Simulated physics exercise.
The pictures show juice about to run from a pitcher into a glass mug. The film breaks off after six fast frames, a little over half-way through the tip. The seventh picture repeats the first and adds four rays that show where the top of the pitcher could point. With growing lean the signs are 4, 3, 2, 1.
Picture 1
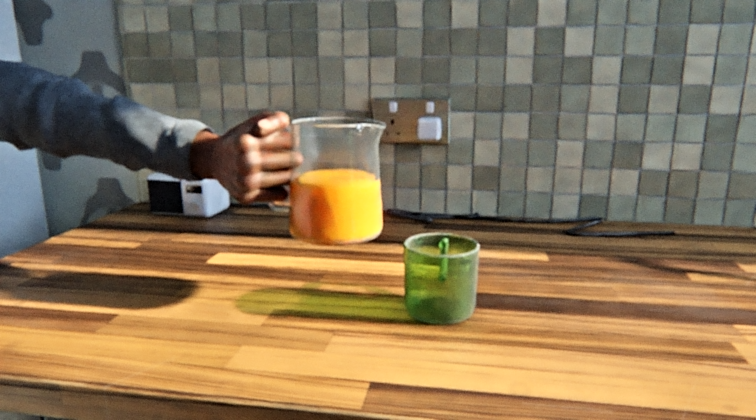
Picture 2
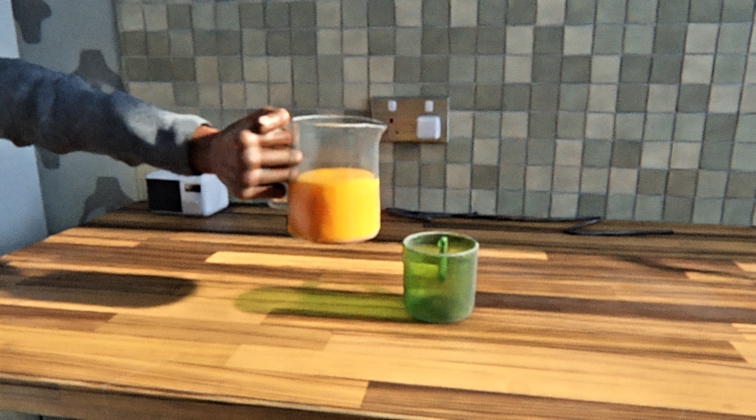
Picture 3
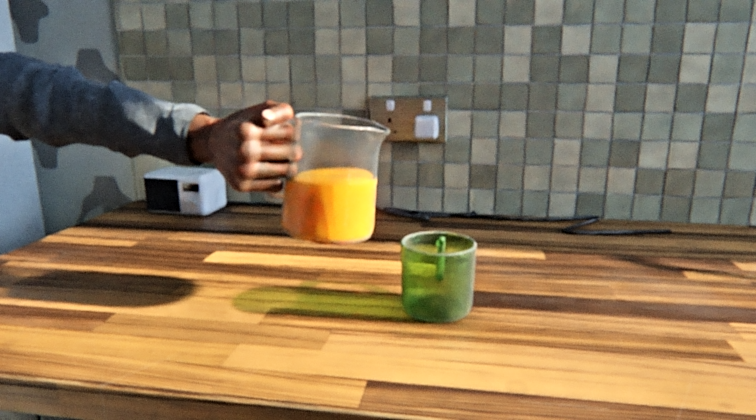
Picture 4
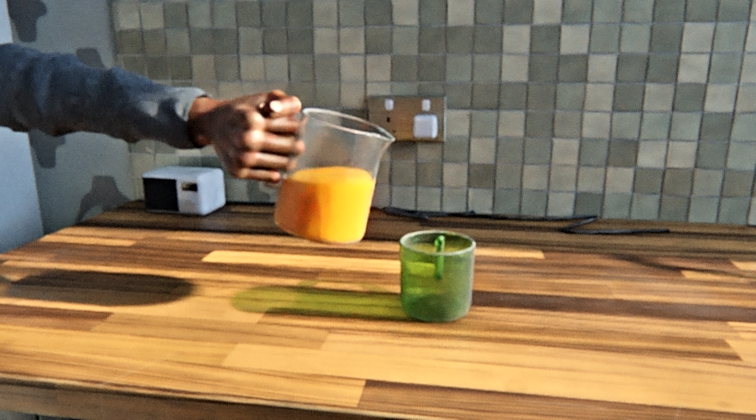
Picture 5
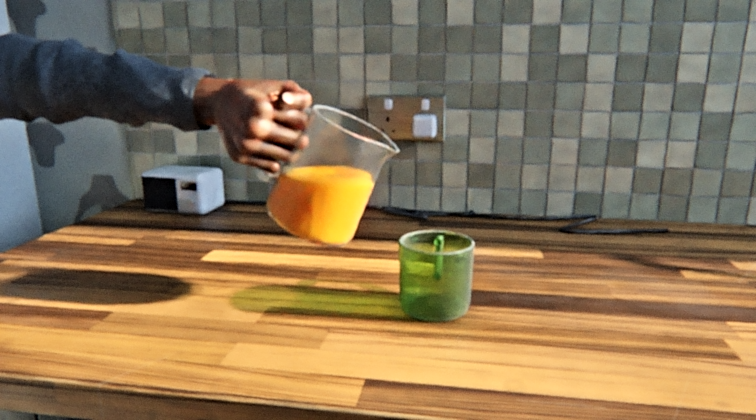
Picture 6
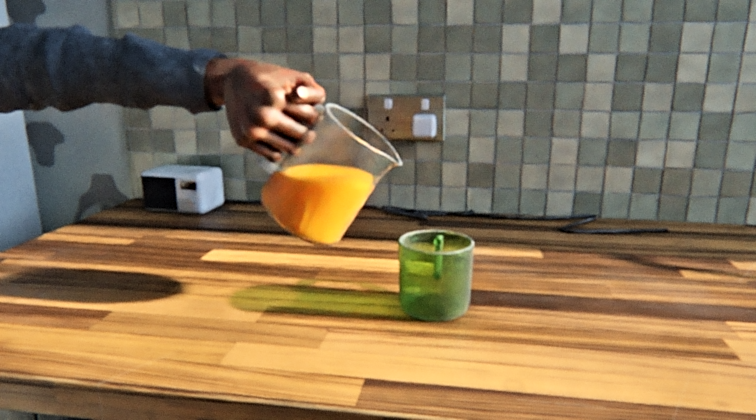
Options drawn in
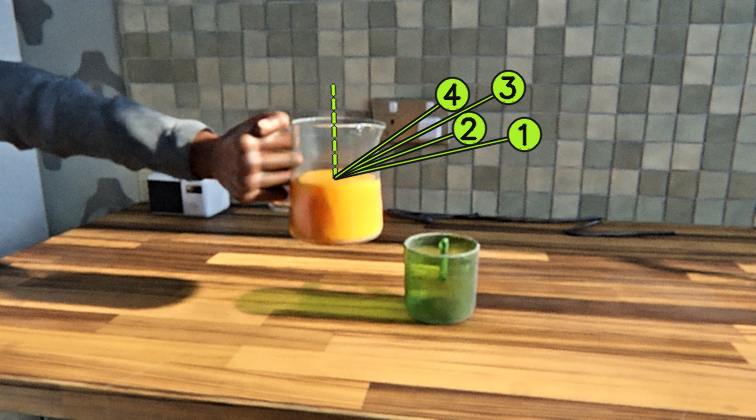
At first, a hand holds a clear glass pitcher of orange juice nearly upright, above and to the left of a green glass mug on a striped wooden counter. Then the hand gradually tilts the pitcher to the right, its spout lowering toward the mug while the juice stays inside.
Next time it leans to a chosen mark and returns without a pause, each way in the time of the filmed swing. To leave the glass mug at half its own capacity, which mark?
1.
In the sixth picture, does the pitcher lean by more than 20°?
Yes.
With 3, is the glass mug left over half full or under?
Under.
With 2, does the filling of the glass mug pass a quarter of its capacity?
Yes, it does.
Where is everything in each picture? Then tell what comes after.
Upright, lip at (384, 125); rim of the glass mug round (441, 243); nothing has left yet.
Upright, lip at (384, 126); nothing has left yet.
Tipped about 7°, lip at (387, 131); nothing has left yet.
Tipped about 15°, lip at (392, 139); nothing has left yet.
Tipped about 25°, lip at (397, 150); nothing has left yet.
Tipped about 36°, lip at (400, 163); nothing has left yet.
On the marked copy, 1 at (508, 138); 2 at (453, 134); 3 at (493, 95); 4 at (439, 105).
With 1, the glass mug ends with about 50 % of what it can hold.
With 2, the glass mug ends with about 31 % of what it can hold.
With 3, the glass mug ends with about 14 % of what it can hold.
With 4, the glass mug ends with about 4 % of what it can hold.
